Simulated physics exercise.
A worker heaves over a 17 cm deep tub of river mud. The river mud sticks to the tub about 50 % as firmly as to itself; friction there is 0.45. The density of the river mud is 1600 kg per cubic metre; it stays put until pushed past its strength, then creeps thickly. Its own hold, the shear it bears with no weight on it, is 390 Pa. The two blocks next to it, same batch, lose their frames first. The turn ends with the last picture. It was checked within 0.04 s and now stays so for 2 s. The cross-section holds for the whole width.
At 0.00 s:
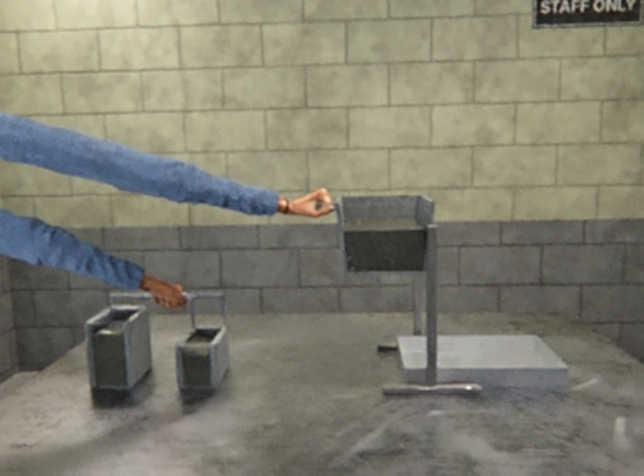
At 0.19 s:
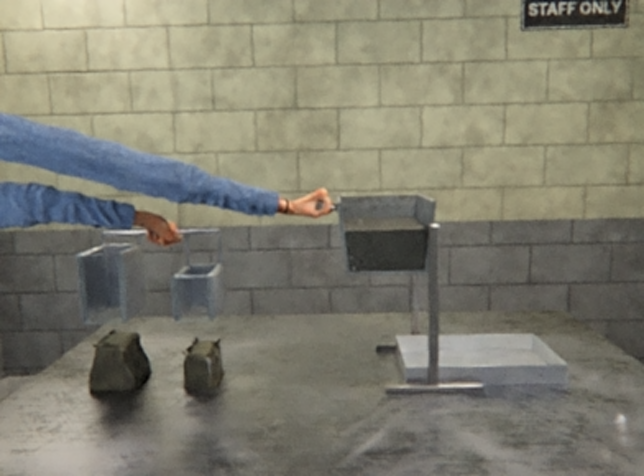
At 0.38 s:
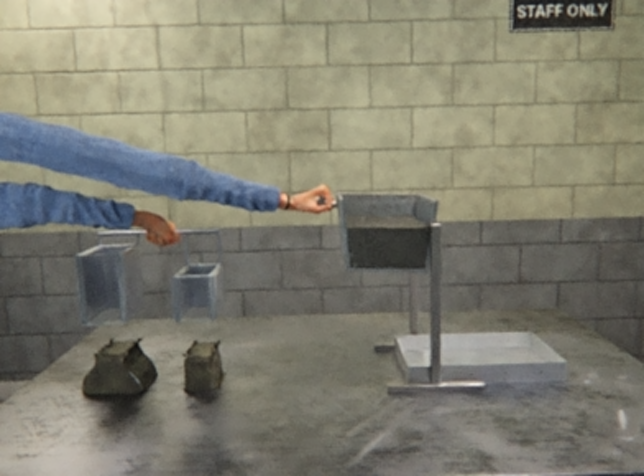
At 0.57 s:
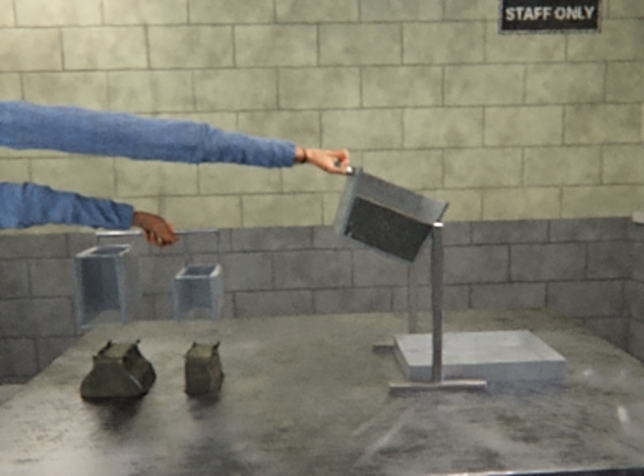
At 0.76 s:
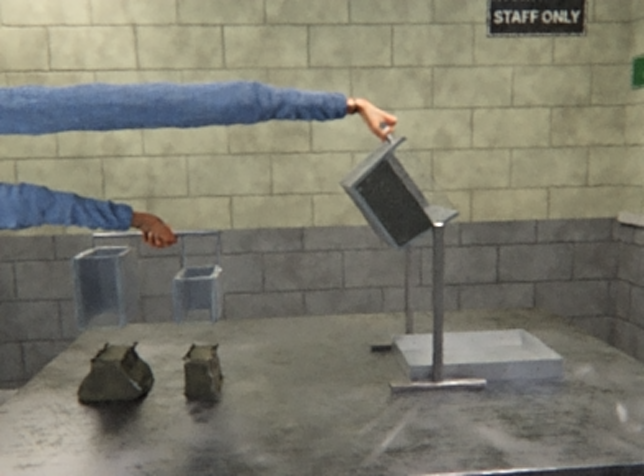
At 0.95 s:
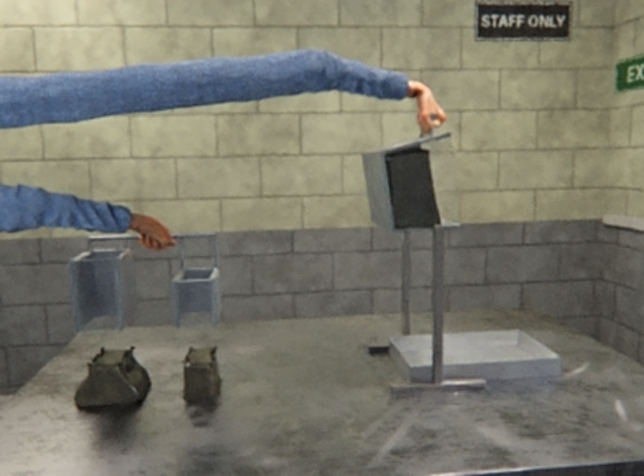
A hand lifts two molds off dark mud blocks, then another hand tilts a tub rightward.
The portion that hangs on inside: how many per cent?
The portion that hangs on inside is near 56 %.
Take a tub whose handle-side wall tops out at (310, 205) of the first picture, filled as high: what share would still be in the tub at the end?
Then about 40 %.
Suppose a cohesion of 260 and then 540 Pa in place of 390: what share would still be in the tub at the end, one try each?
In that order: 50 %, 65 %.
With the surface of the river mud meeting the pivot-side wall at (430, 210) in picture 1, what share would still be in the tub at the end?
It would be near 40 %.
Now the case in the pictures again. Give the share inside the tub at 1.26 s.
Some 70 per cent.
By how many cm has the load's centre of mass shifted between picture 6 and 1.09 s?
Some 5 cm.
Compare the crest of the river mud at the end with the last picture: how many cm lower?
Roughly 11 cm.
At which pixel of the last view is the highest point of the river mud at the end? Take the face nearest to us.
Around (411, 197).
After 1.09 s, the tub is at 82 degrees and holds 99 %.
After 1.26 s, the tub is at 82 degrees and holds 68 %.
After 1.43 s, the tub is at 82 degrees and holds 56 %.
After 1.60 s, the tub is at 82 degrees and holds 56 %.
After 2.95 s, at the end, the tub is at 82 degrees and holds 56 %.
